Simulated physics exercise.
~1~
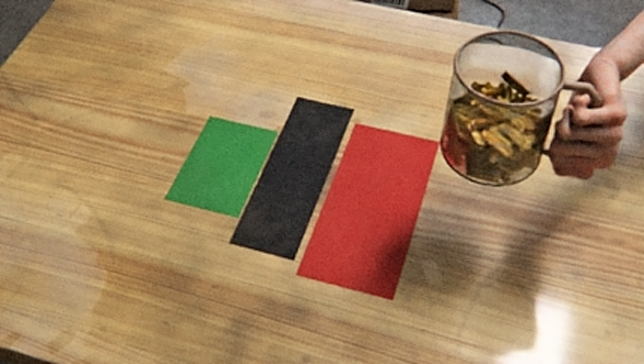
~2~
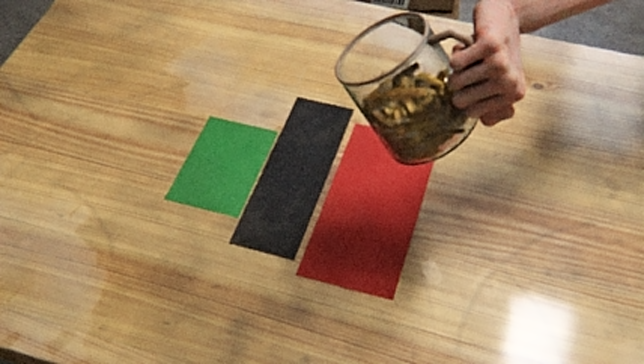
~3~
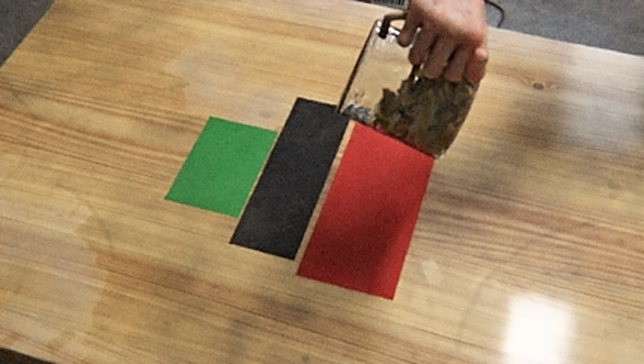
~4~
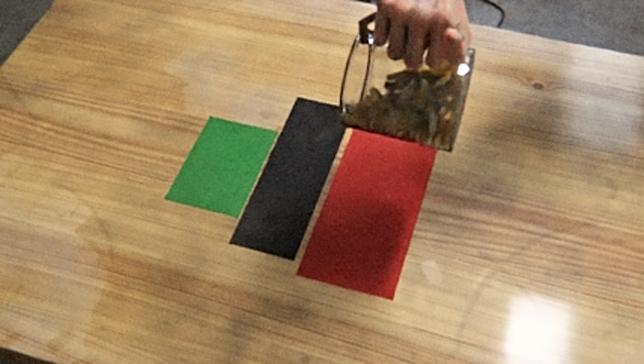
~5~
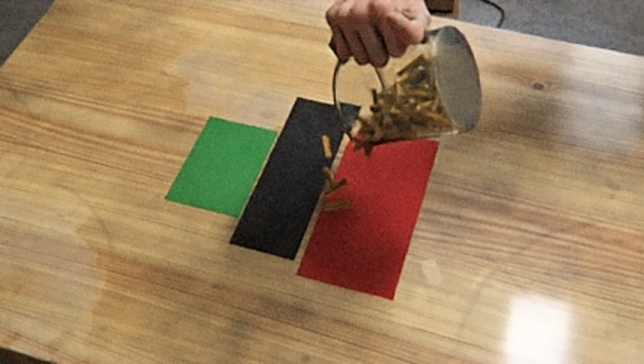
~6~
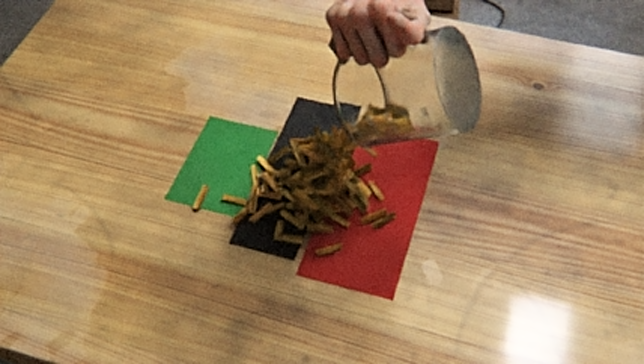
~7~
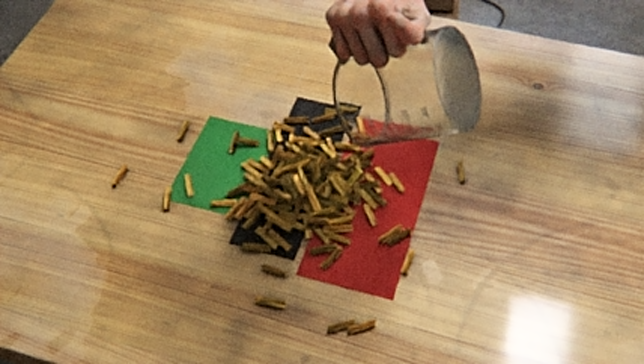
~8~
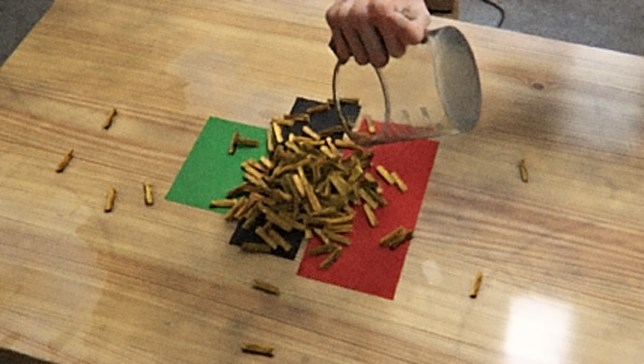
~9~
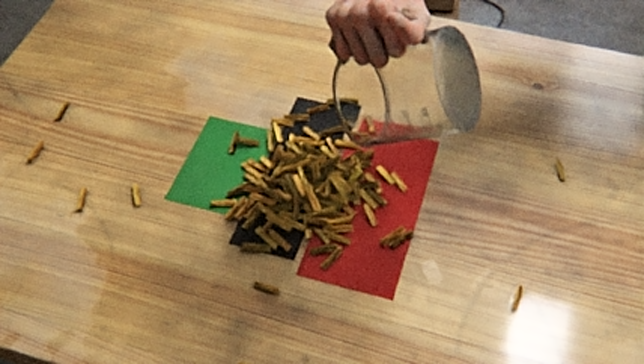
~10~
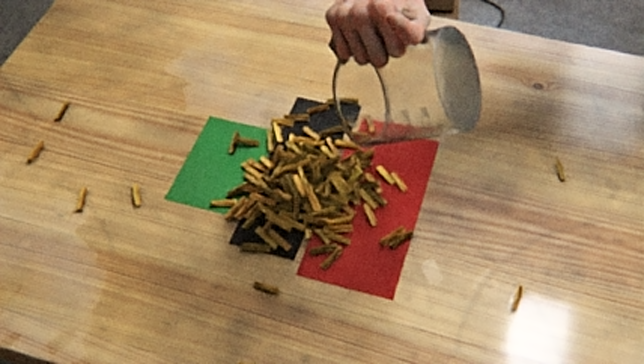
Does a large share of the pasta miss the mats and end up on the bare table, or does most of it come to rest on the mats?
Most of it comes to rest on the mats, with large shares on the black and red ones. Only a small share lies on the green mat, and only a few pieces end up on the bare table.
